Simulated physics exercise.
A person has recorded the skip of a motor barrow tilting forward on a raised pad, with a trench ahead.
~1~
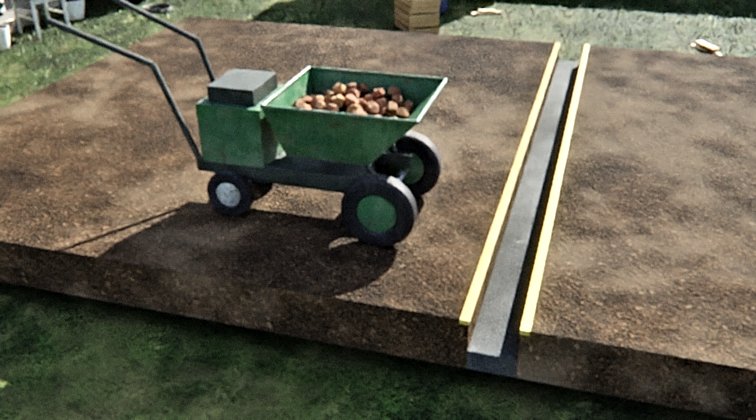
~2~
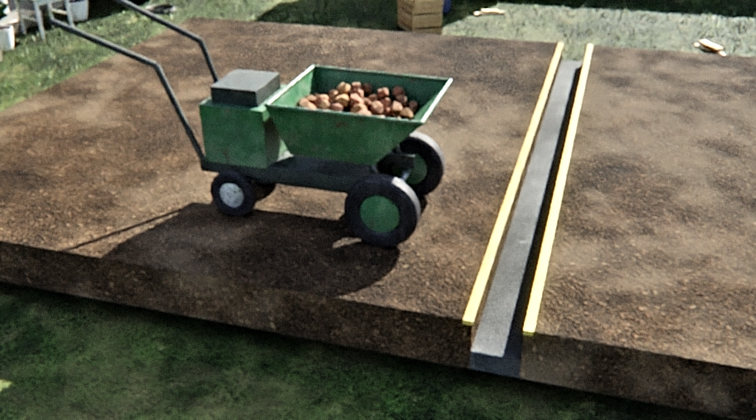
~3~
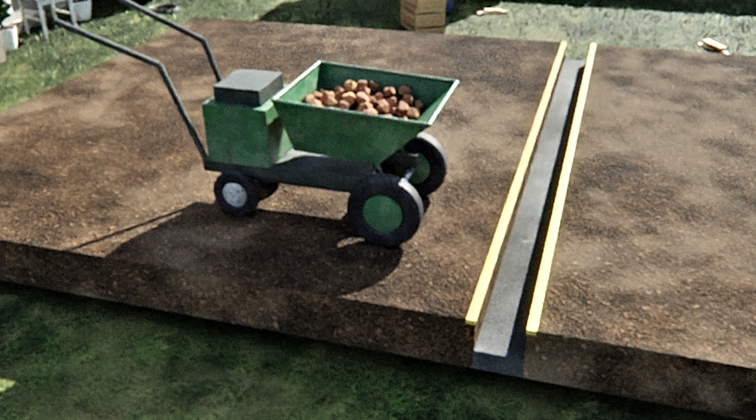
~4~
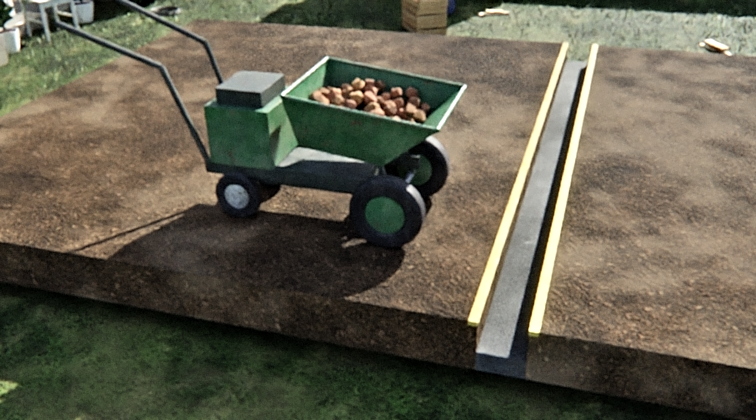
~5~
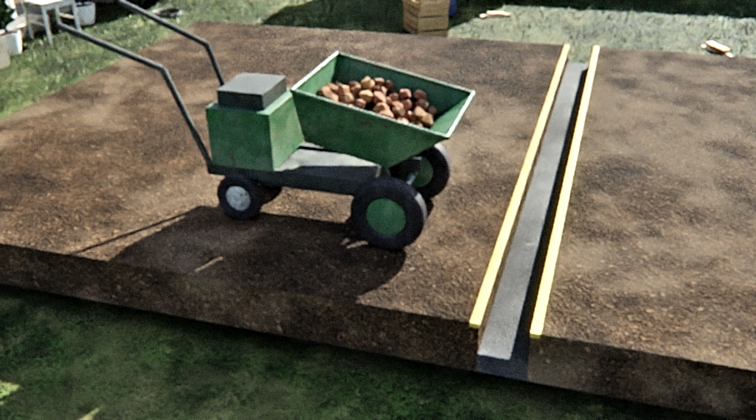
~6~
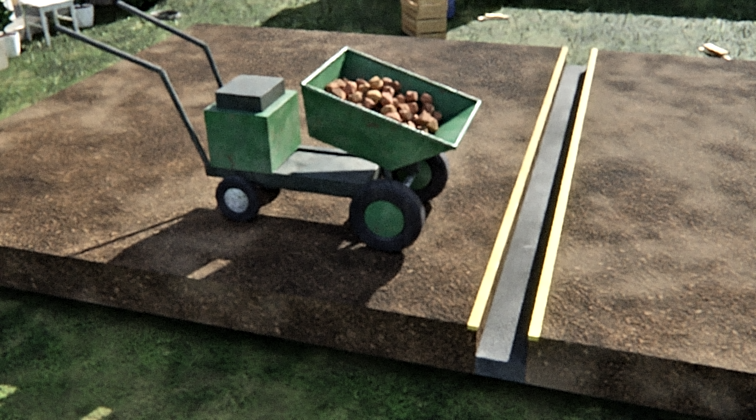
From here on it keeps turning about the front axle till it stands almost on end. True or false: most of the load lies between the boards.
True.
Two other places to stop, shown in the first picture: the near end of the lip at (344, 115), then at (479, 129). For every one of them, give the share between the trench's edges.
20 per cent, then 0 per cent.
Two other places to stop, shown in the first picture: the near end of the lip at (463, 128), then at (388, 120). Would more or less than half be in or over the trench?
A minority, then the bulk.
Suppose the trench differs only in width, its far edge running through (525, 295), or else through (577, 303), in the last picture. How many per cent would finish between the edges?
The first case gives around 60 percent, and the second around 100 percent.
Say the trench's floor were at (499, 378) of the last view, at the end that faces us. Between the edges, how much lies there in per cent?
The share would be roughly 90 per cent.
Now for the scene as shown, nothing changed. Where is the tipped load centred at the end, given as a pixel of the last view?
I'd put the middle somewhere around (530, 246).
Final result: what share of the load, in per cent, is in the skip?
Result: Close to 0 per cent.
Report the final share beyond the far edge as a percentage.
It works out to roughly 20 percent.
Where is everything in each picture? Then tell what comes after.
Lip of the skip at (416, 123), level; top of the load at (337, 101), clay clods; first edge of the trench at (477, 284); far edge at (533, 293), the trench under half as wide as the skip, and about half as deep as wide, in the first frame.
Lip of the skip at (421, 124), level; top of the load at (342, 101), in the second frame.
Lip of the skip at (428, 125), tipped barely; top of the load at (348, 99), in the third frame.
Lip of the skip at (437, 131), tipped a little; top of the load at (356, 98), in the fourth frame.
Lip of the skip at (447, 138), tipped a little; top of the load at (352, 101), in the fifth frame.
Lip of the skip at (454, 148), tipped clearly; top of the load at (351, 104); first edge of the trench at (485, 289); far edge at (542, 298), in the sixth frame.
Soon after the last picture, skip tipped steeply; all in the skip.
A little later, skip tipped steeply; most in the skip; about a quarter in or heaped over the trench; a stray few falling.
Later still, skip tipped right over; a stray few in the skip; most in or heaped over the trench; about a quarter beyond it.
At rest, skip tipped right over; a stray few short of the trench; most in or heaped over the trench; about a quarter beyond it.
